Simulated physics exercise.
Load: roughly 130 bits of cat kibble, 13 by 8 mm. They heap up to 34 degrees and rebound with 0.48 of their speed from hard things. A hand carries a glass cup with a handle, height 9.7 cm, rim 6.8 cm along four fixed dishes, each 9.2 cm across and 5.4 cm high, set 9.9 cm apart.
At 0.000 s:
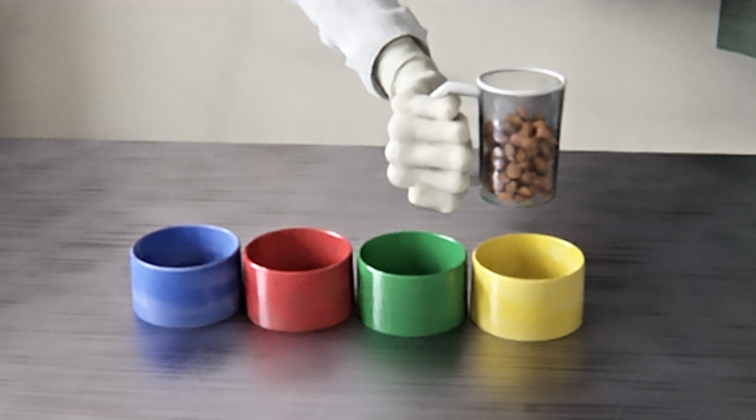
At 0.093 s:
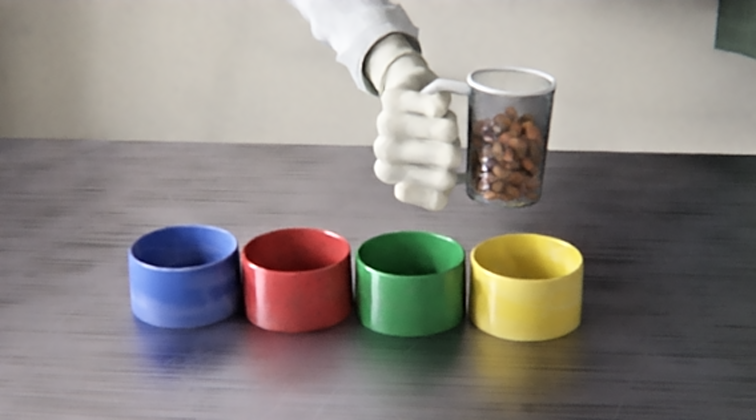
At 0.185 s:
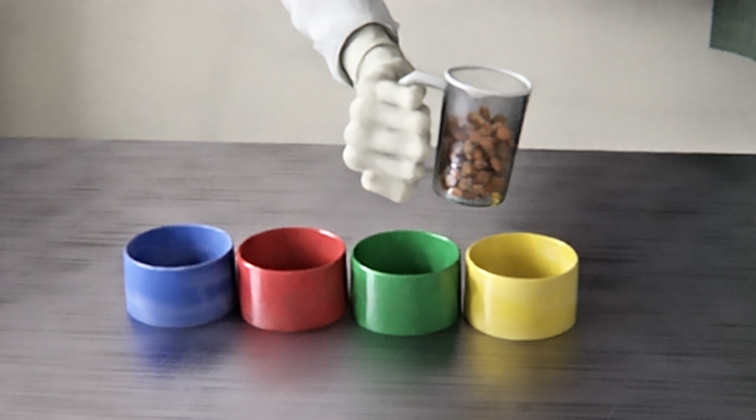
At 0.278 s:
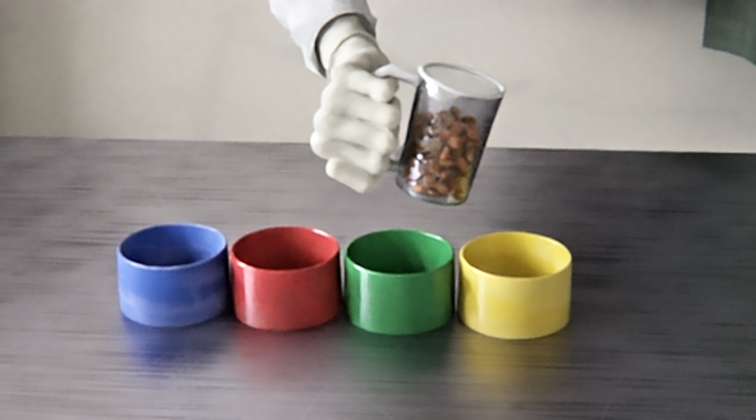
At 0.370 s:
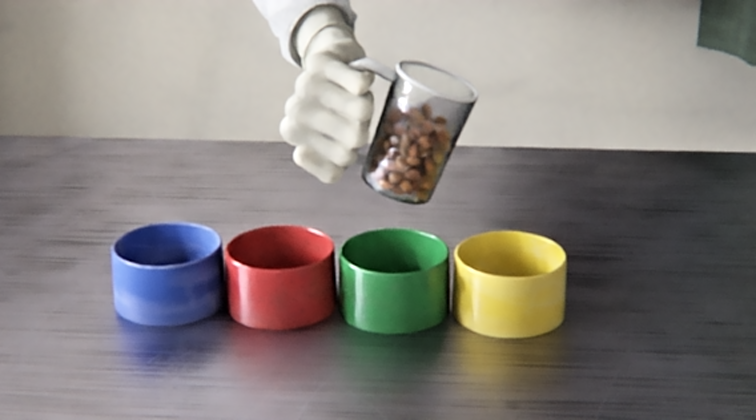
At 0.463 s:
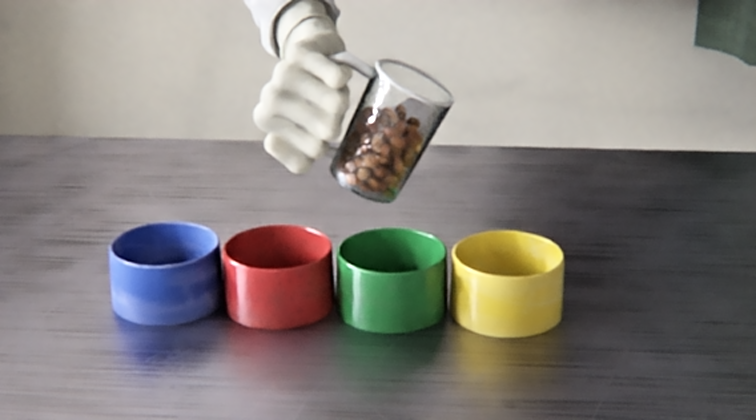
A pale hand carrying a clear cup of brown kibble leftward above four coloured dishes, gradually tilting it to the right.
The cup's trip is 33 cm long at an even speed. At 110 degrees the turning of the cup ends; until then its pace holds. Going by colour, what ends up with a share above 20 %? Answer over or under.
Red under, blue over, green under, yellow under, counter under.
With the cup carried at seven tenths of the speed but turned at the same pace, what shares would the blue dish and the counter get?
Then: Blue 60; counter 10.
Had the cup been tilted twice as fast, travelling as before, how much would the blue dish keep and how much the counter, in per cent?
In that case blue 30, counter 0.
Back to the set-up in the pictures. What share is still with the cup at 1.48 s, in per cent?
Some 100 per cent of the load.
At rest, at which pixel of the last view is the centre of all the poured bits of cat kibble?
Near (178, 280).
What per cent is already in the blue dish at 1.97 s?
Some 20 per cent.
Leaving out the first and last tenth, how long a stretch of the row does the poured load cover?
Roughly 5 cm.
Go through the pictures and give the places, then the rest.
In the first picture, cup at (519, 138), tilt 0 degrees, lip at (565, 82), moved 0.0 cm; middle of the pieces at (517, 159); yellow dish at (528, 257); green dish at (412, 254); red dish at (298, 250); blue dish at (186, 247).
In the second picture, cup at (508, 138), tilt 2 degrees, lip at (555, 83), moved 0.8 cm; middle of the pieces at (504, 159).
In the third picture, cup at (479, 137), tilt 8 degrees, lip at (531, 87), moved 2.8 cm; middle of the pieces at (473, 157).
In the fourth picture, cup at (447, 135), tilt 14 degrees, lip at (503, 91), moved 4.9 cm; middle of the pieces at (440, 155).
In the fifth picture, cup at (416, 134), tilt 20 degrees, lip at (477, 95), moved 6.9 cm; middle of the pieces at (408, 153).
In the sixth picture, cup at (389, 133), tilt 26 degrees, lip at (453, 101), moved 9.0 cm; middle of the pieces at (378, 150); yellow dish at (508, 254); green dish at (392, 251); red dish at (278, 247); blue dish at (165, 244). Its pace works out near 65 degrees a second; the hand travels 22 cm a second.
After 1.07 s, tilt 66 degrees; cup holds 100 %.
Then, at 1.48 s, tilt 92 degrees; cup holds 100 %.
Then, at 1.97 s, tilt 110 degrees; cup holds 75 %, blue 20 %.
By 4.0 s all is still; red 0 %, blue 90 %, green 0 %, yellow 0 %, counter 0 %, cup 5 %.
